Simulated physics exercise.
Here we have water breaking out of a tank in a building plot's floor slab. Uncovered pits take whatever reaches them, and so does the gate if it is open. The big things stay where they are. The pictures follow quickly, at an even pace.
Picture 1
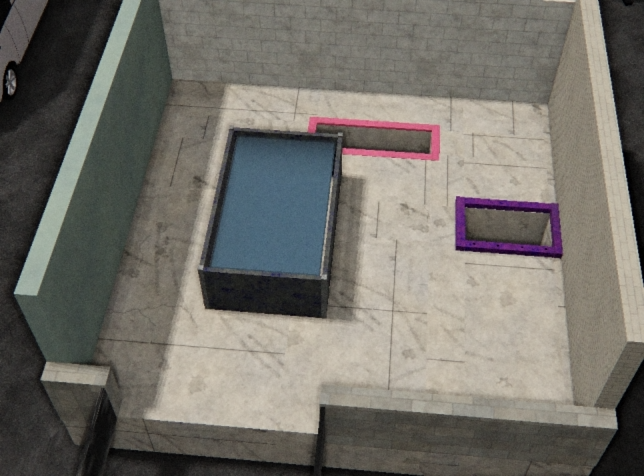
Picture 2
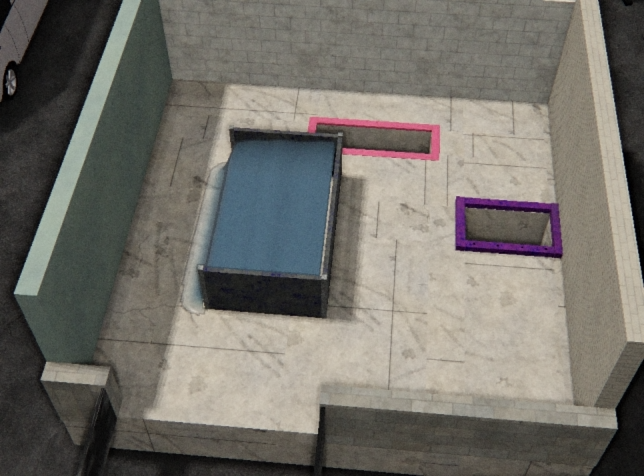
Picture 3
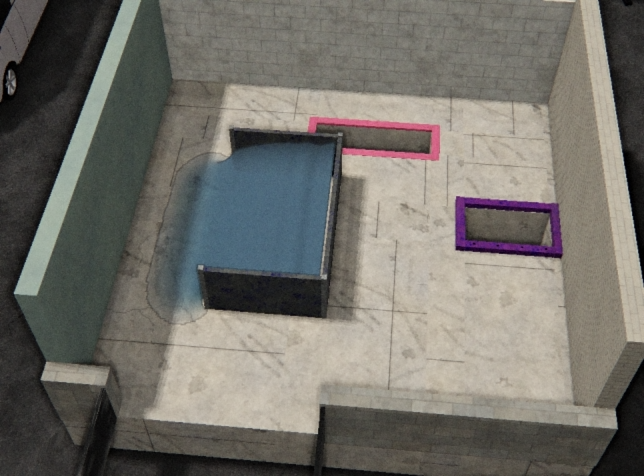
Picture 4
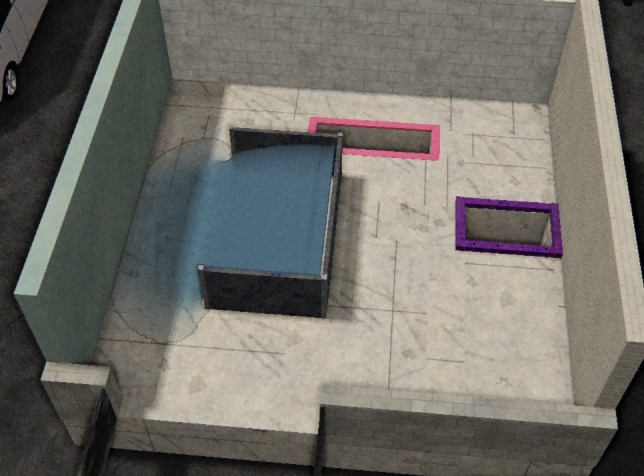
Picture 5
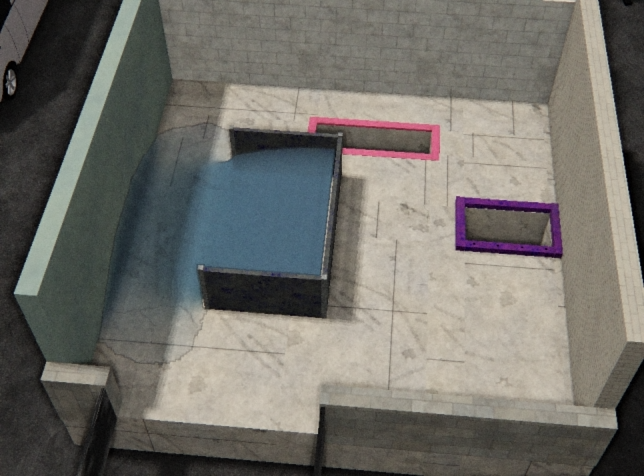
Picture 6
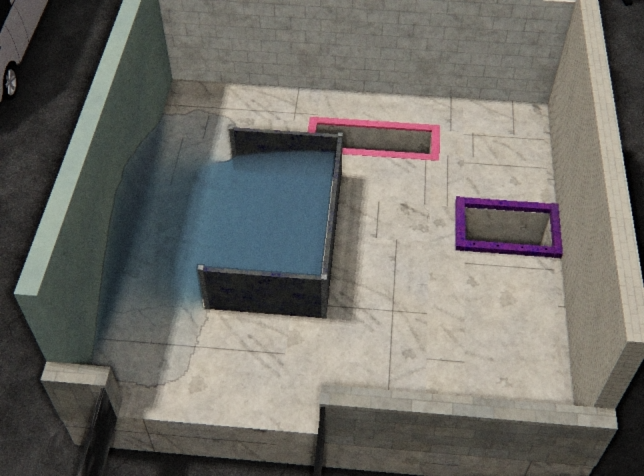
A walled building plot with a pale, marked floor slab is seen from high above, with part of a white vehicle at the upper left. A dark-sided tank of blue water stands left of centre, near a pink-edged opening behind it and a purple-edged one to the right. Water pours from the tank's left side and spreads across the slab to the green wall, while the camera stays still.
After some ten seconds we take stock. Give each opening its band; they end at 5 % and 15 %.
The gate takes over 15 %; the purple pit takes under 5 %; the pink pit takes over 15 %.
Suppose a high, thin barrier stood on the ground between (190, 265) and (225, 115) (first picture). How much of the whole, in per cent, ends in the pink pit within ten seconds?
Roughly, in per cent: Pink 12.
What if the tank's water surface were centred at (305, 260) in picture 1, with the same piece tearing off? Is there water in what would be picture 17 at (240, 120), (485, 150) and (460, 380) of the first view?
In that order: Awash, no water, dry.
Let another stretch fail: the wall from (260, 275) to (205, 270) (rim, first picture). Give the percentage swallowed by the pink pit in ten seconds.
Parts in a hundred: Pink 0.
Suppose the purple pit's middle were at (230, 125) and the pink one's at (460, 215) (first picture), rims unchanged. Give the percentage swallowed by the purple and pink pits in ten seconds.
Parts in a hundred: Purple 10, pink 6.
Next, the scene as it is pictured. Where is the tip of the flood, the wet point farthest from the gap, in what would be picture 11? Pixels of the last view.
At about (174, 79).
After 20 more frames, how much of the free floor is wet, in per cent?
I make it 55 per cent.
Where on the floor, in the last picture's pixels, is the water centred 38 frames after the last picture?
Around (272, 223).
A moment on, water covers 20 % of the floor; the gate 0 %, the purple pit 0 %, the pink pit 0 %.
Next, water covers 35 % of the floor; the gate 4 %, the purple pit 0 %, the pink pit 0 %.
Then, water covers 55 % of the floor; the gate 16 %, the purple pit 0 %, the pink pit 4 %.
Later, water covers 75 % of the floor; the gate 25 %, the purple pit 0 %, the pink pit 11 %.
In the end, water covers 90 % of the floor; the gate 35 %, the purple pit 0 %, the pink pit 18 %.
